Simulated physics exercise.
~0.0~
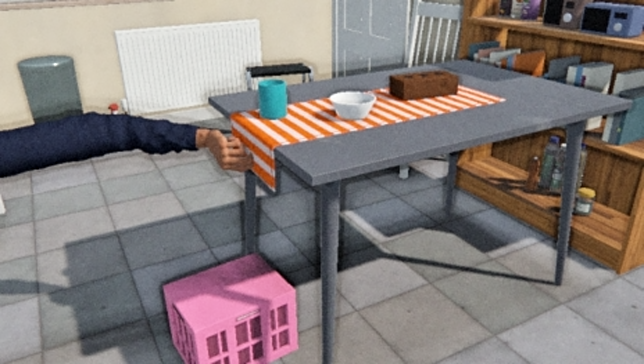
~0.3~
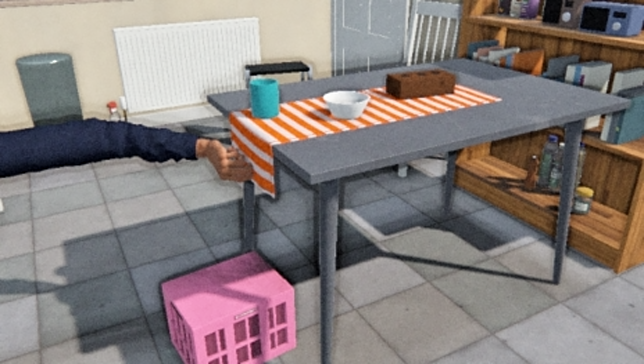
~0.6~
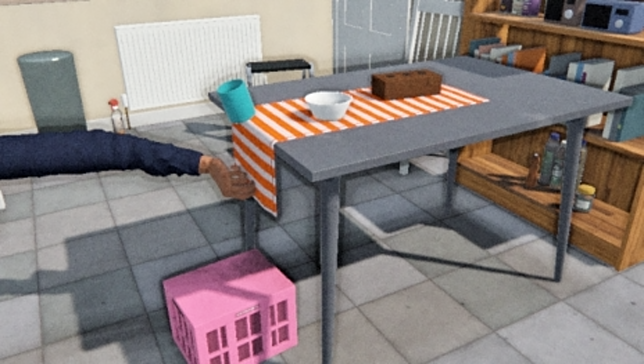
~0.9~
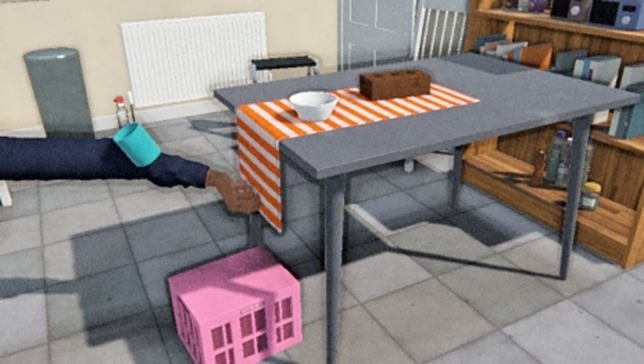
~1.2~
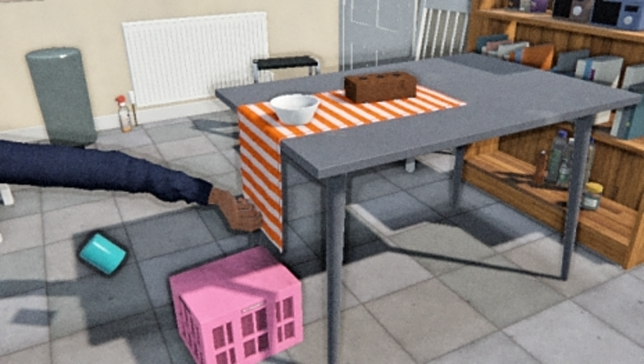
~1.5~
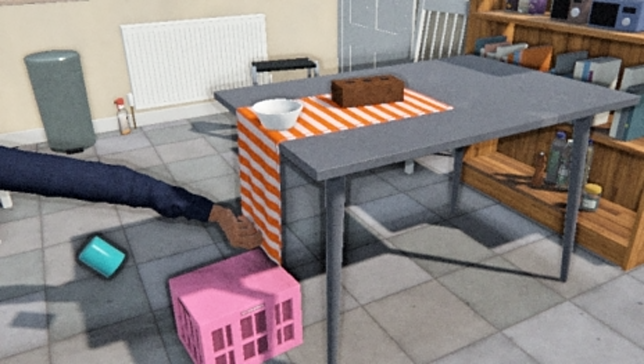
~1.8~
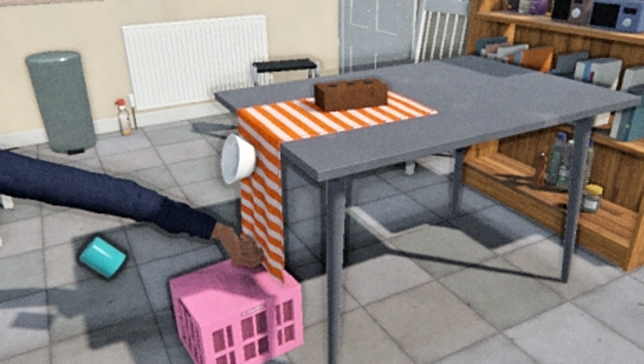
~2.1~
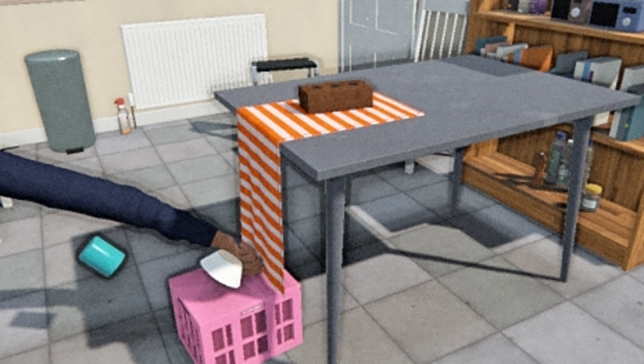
The video shows a hand slowly pulling an orange-striped cloth down off the left end of a gray table, carrying a brick along as a turquoise mug tips off onto the floor, then a white bowl falls toward the pink crate, where the hem ends up, the brick still on the table.
